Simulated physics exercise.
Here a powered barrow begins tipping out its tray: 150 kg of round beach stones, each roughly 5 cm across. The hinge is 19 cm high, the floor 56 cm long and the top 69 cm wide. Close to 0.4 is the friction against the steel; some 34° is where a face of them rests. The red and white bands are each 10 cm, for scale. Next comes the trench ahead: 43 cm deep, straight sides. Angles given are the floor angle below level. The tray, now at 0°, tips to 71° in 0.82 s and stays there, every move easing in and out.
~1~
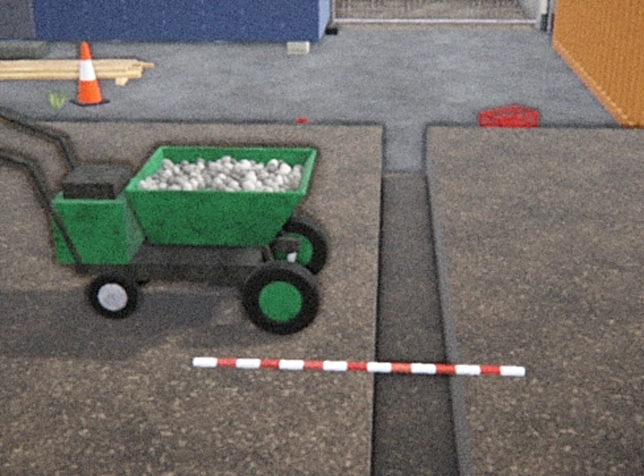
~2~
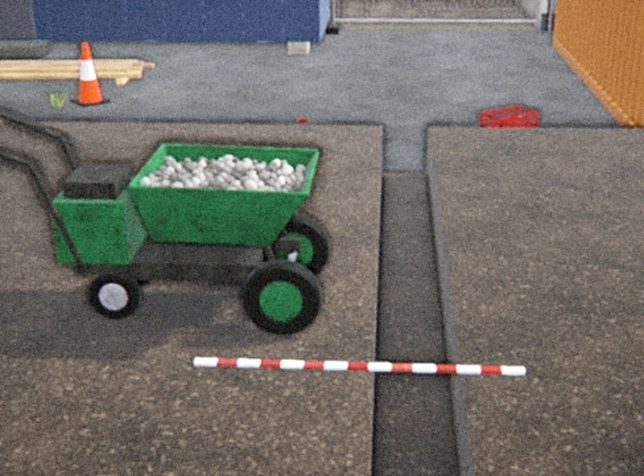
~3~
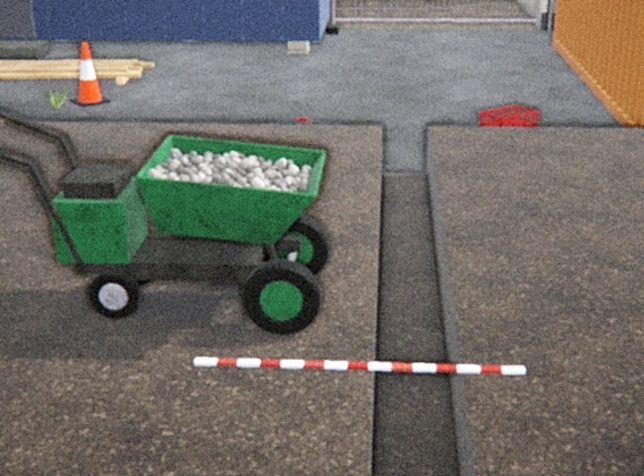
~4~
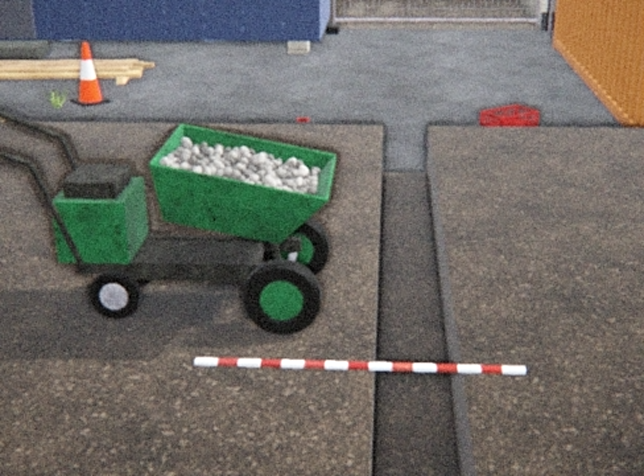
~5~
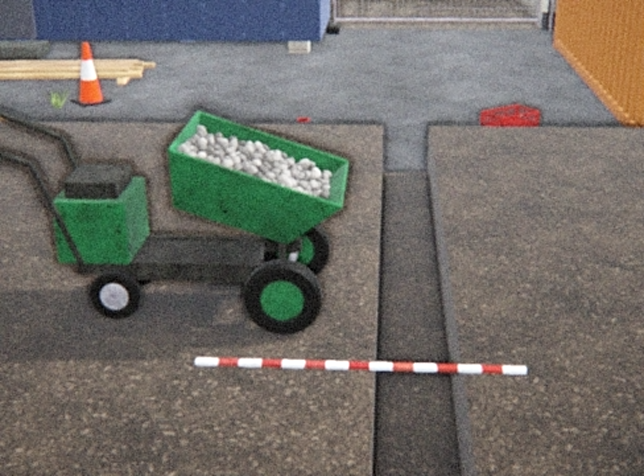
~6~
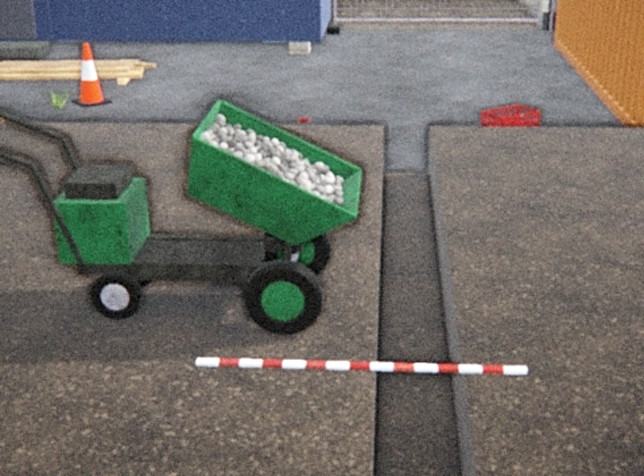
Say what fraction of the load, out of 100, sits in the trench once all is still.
About 63 out of 100.
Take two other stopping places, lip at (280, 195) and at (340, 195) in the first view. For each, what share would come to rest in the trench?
Near 85 per cent from the first place, 30 from the second.
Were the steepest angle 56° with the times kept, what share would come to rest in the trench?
About 45 per cent would end up in the trench.
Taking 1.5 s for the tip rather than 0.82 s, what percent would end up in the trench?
I'd put it at roughly 75 per cent.
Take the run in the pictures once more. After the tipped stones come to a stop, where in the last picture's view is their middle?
I'd point to around (440, 363).
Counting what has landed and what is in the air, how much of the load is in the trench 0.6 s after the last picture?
30 per cent or so by then.
Then, 0.3 s after the last picture the floor is at 60°, 100 % in the tray; the foremost stones are at (393, 240).
Then, 0.6 s after the last picture the floor is at 71°, 61 % in the tray, 30 % in the trench, 9 % past the trench; the foremost stones are at (487, 306).
Then, 0.9 s after the last picture the floor is at 71°, 20 % in the tray, 44 % in the trench, 36 % past the trench; the foremost stones are past the picture's edge.
Then, 2.9 s after the last picture the floor is at 71°, 0 % in the tray, 63 % in the trench, 37 % past the trench; the foremost stones are past the picture's edge.
